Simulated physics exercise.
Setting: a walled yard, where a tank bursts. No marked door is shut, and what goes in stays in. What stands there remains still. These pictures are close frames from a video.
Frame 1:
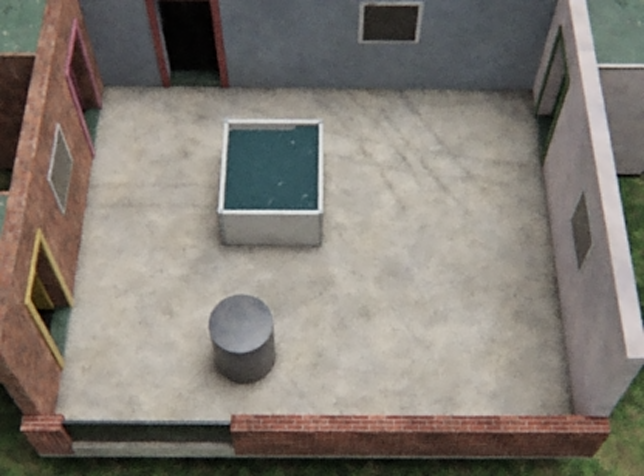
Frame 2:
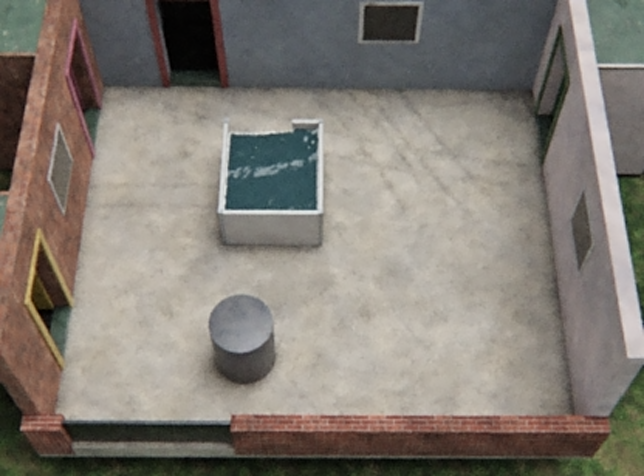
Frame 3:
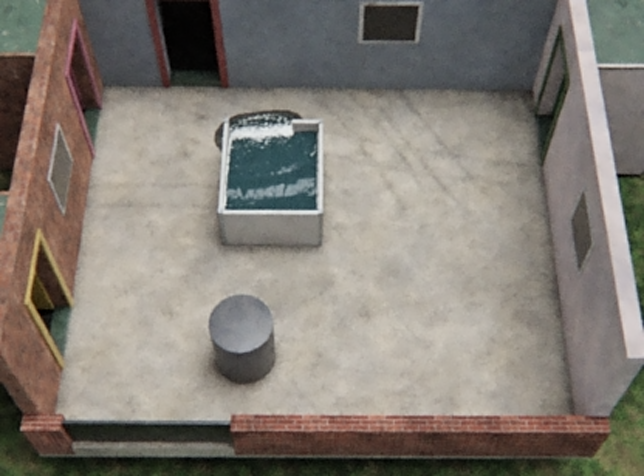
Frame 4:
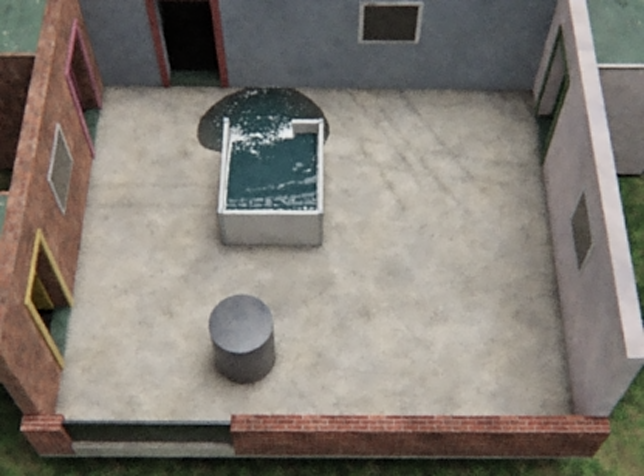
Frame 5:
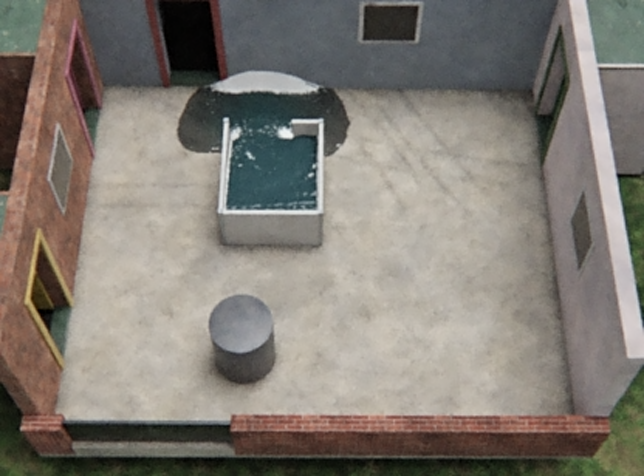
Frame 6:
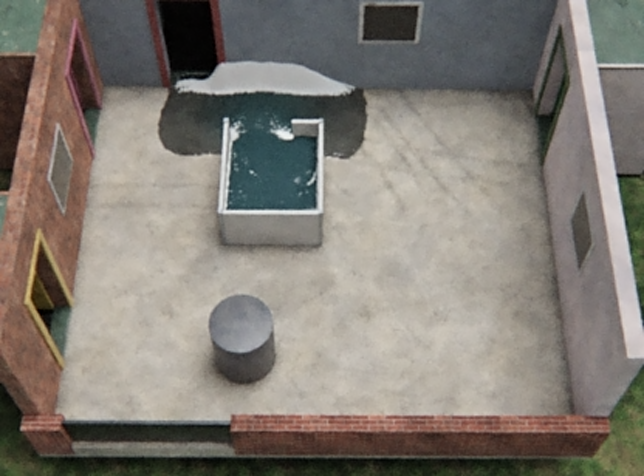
In the video, a rectangular water tank stands near a gray cylinder in a walled yard, then its far side opens and water pours out, spreading across the floor behind it in a widening dark patch toward the back wall.
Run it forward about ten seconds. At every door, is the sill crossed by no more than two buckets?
One by one: The pink door is going to allow over two buckets. The green door is going to allow over two buckets. The yellow door is going to allow two buckets or less. The red door is going to allow over two buckets.
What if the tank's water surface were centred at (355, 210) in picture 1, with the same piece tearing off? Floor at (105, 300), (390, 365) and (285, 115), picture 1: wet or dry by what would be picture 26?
Readings in order: No flood; no flood; flood.
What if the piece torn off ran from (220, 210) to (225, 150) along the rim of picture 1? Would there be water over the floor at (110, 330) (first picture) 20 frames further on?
Answer: Flooded.
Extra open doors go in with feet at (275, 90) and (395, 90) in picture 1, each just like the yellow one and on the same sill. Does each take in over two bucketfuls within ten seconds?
Taking them in order: The first door exceeds it, the second door stays short.
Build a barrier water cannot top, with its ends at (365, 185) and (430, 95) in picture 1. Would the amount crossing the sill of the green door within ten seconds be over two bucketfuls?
Looking at each in turn, green remains within bounds.
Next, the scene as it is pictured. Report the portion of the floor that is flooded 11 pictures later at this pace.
It comes out near 25 percent.
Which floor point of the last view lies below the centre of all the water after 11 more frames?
About (271, 148).
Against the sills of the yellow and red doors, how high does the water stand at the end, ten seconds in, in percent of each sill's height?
Respectively about 20 and 30 per cent.
A moment on, water covers 15 % of the floor; the pink door not reached, the green door not reached, the yellow door not reached, the red door over two buckets in.
Next, water covers 25 % of the floor; the pink door over two buckets in, the green door wet at the sill, nothing in, the yellow door not reached, the red door over two buckets in.
Then, water covers 45 % of the floor; the pink door far over two buckets in, the green door over two buckets in, the yellow door wet at the sill, nothing in, the red door over two buckets in.
Later, water covers 70 % of the floor; the pink door far over two buckets in, the green door far over two buckets in, the yellow door wet at the sill, nothing in, the red door over two buckets in.
In the end, water covers 90 % of the floor; the pink door far over two buckets in, the green door far over two buckets in, the yellow door wet at the sill, nothing in, the red door over two buckets in.
